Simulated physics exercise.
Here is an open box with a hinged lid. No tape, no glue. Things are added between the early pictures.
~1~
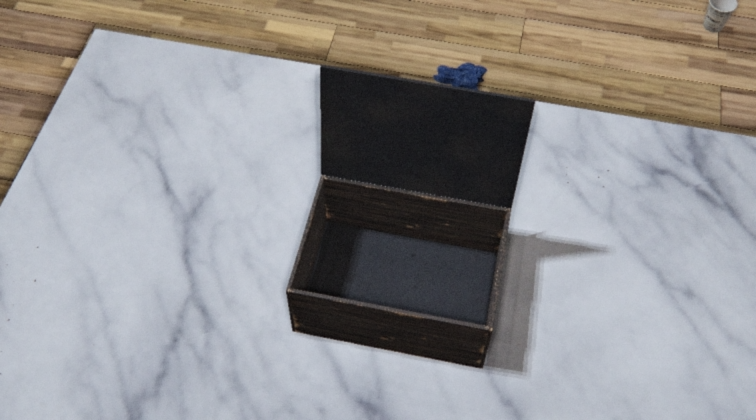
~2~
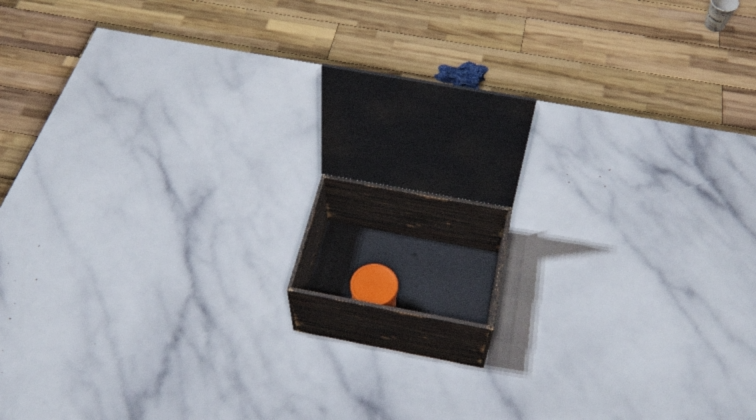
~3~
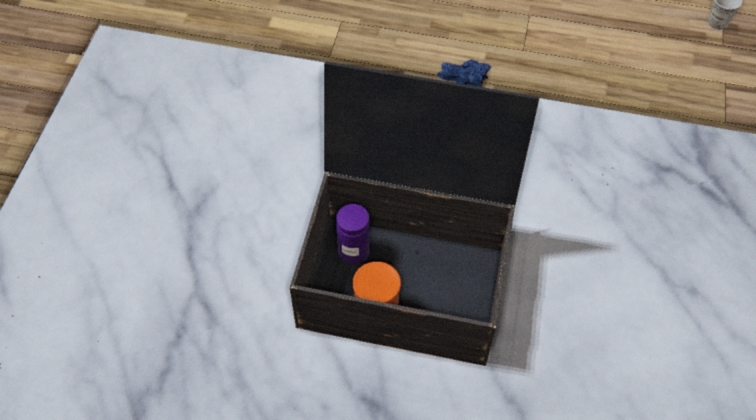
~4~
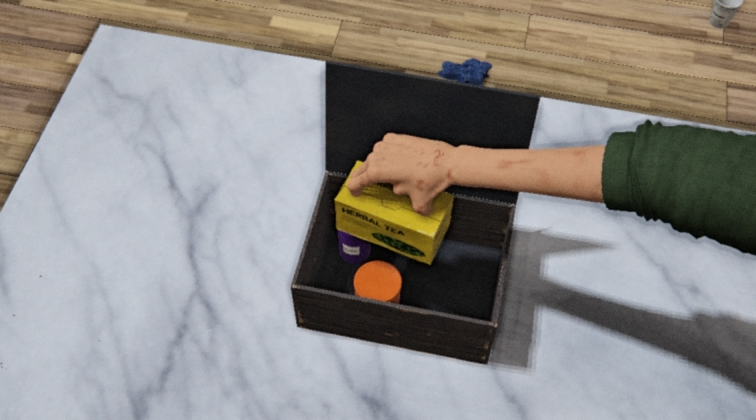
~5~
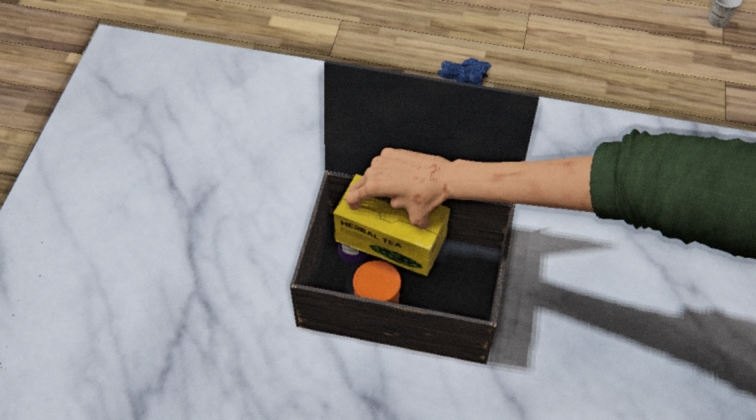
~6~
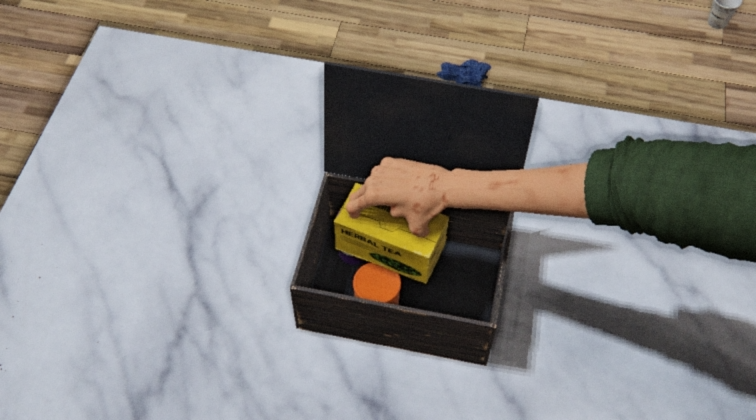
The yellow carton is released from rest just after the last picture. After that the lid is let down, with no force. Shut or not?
In the end the lid will not close.
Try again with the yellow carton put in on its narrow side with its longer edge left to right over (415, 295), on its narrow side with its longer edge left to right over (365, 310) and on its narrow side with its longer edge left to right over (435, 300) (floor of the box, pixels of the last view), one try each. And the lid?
First, it closes; second, it is held up; third, it sits on the rim.
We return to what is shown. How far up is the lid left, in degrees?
Some 50° above the rim.
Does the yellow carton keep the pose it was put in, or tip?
It ends up tilted.
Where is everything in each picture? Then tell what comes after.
In the first picture, the last thing is not in view yet.
In the second picture, the last thing is not in view yet.
In the third picture, the last thing is not in view yet; purple shaker (353, 235).
The fourth picture shows on its way; yellow carton (394, 212).
The fifth picture shows on its way; yellow carton (391, 225).
The sixth picture shows in place under the hand; yellow carton (391, 233).
Then, 0.40 s after the last picture, yellow carton on its side near (426, 245).
Then, 1.00 s after the last picture, lid starting down; yellow carton on its side near (442, 246).
Then, 1.50 s after the last picture, lid 65° above the rim; yellow carton on its side near (441, 247).
At rest, lid 49° above the rim; tipped over in the box, yellow carton; the other 2 in place. Seen from the same camera at the end, yellow carton near (441, 246).
